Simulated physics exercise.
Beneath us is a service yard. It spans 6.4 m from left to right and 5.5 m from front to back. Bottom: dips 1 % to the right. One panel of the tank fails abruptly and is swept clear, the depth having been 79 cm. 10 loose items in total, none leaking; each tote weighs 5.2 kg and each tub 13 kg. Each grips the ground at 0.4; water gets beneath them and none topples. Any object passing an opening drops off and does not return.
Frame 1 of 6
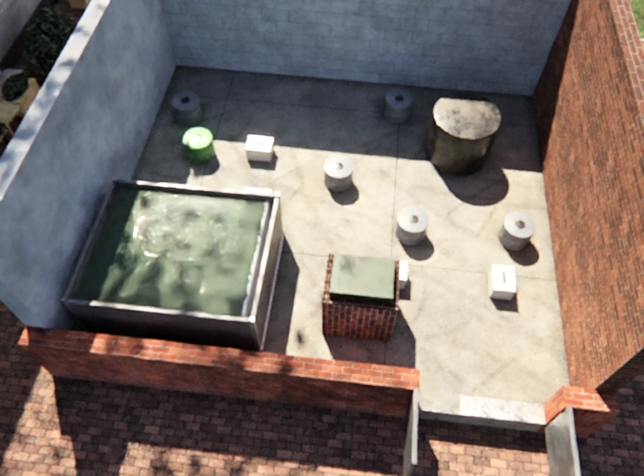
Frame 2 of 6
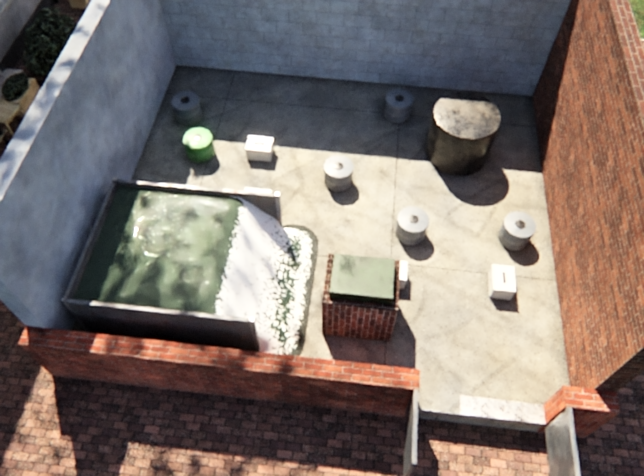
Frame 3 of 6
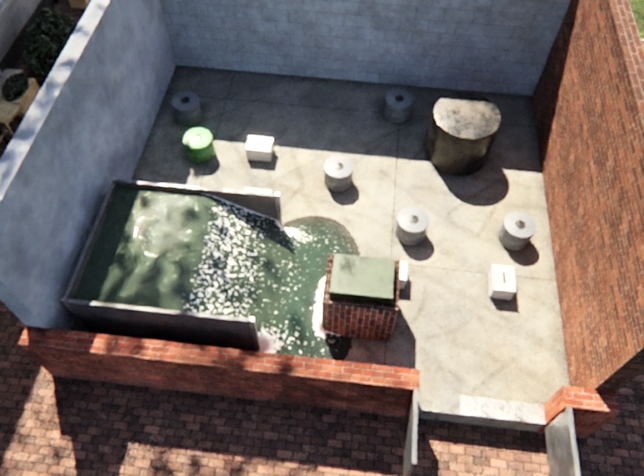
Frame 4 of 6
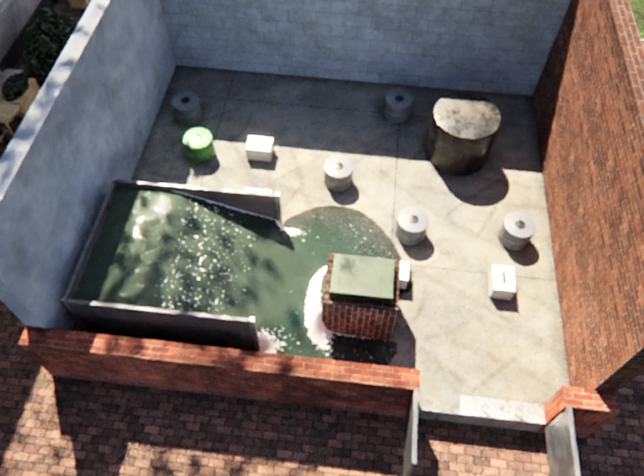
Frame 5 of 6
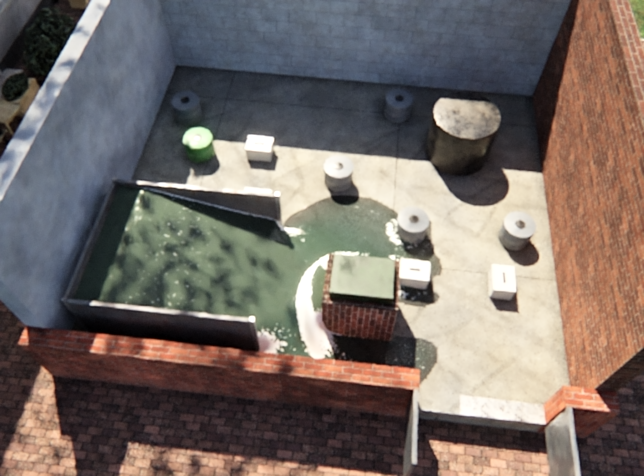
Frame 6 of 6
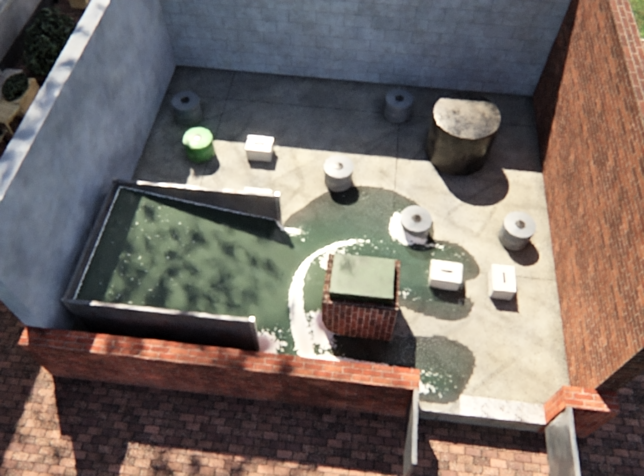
Green water pours from a tank across a walled yard and shifts a white box right.
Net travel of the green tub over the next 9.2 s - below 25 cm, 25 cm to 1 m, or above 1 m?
It finishes a fair bit off.
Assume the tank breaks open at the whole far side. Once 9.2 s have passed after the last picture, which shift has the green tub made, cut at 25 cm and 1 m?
Result: Green tub displaced far.
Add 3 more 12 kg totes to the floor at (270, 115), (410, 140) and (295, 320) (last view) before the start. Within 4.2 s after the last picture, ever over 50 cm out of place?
Going through them in the order asked, they come out shy of the mark, clear of the mark and clear of the mark.
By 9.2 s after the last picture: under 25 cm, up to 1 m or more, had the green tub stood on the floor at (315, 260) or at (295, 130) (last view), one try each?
In that order: It ends far away; it gets carried off.
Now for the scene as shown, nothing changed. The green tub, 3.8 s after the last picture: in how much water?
Around 1 cm.
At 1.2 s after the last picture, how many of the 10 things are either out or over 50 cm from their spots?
That would be 3.
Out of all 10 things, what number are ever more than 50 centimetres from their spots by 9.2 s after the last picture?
I make that 10.
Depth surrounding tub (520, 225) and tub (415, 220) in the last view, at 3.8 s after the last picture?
Some 13 cm at the first, some 14 cm at the second.
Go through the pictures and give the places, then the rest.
The green tub at (197, 138), on the bottom; water covers 3.9 m2; 0 of 10 have shifted, in the first frame.
The green tub at (197, 138), on the bottom; 5.1 m2 under water; 0 of 10 have shifted, in the second frame.
The green tub at (197, 138) rests on the ground; water covers 6.3 m2; 0 of 10 have shifted, in the third frame.
The green tub at (197, 138) rests on the ground; 7.5 m2 under water; 0 of 10 have shifted, in the fourth frame.
The green tub at (197, 138), on the bottom; water covers 8.7 m2; 1 of 10 have shifted, in the fifth frame.
The green tub at (197, 138) rests on the ground; 10.1 m2 under water; 1 of 10 have shifted, in the sixth frame.
Then, 1.2 s after the last picture the green tub is near (197, 138), 0.0 m from its start, aground; 0 of 10 are out; 4 afloat.
Then, 3.8 s after the last picture the green tub is near (197, 138), 0.0 m from its start, aground; 0 of 10 are out; 4 afloat.
Then, 6.2 s after the last picture the green tub is near (197, 138), 0.0 m from its start, aground; 0 of 10 are out; 6 afloat.
Then, 9.2 s after the last picture the green tub is near (174, 161), 0.6 m from its start, afloat; 0 of 10 are out; 9 afloat.
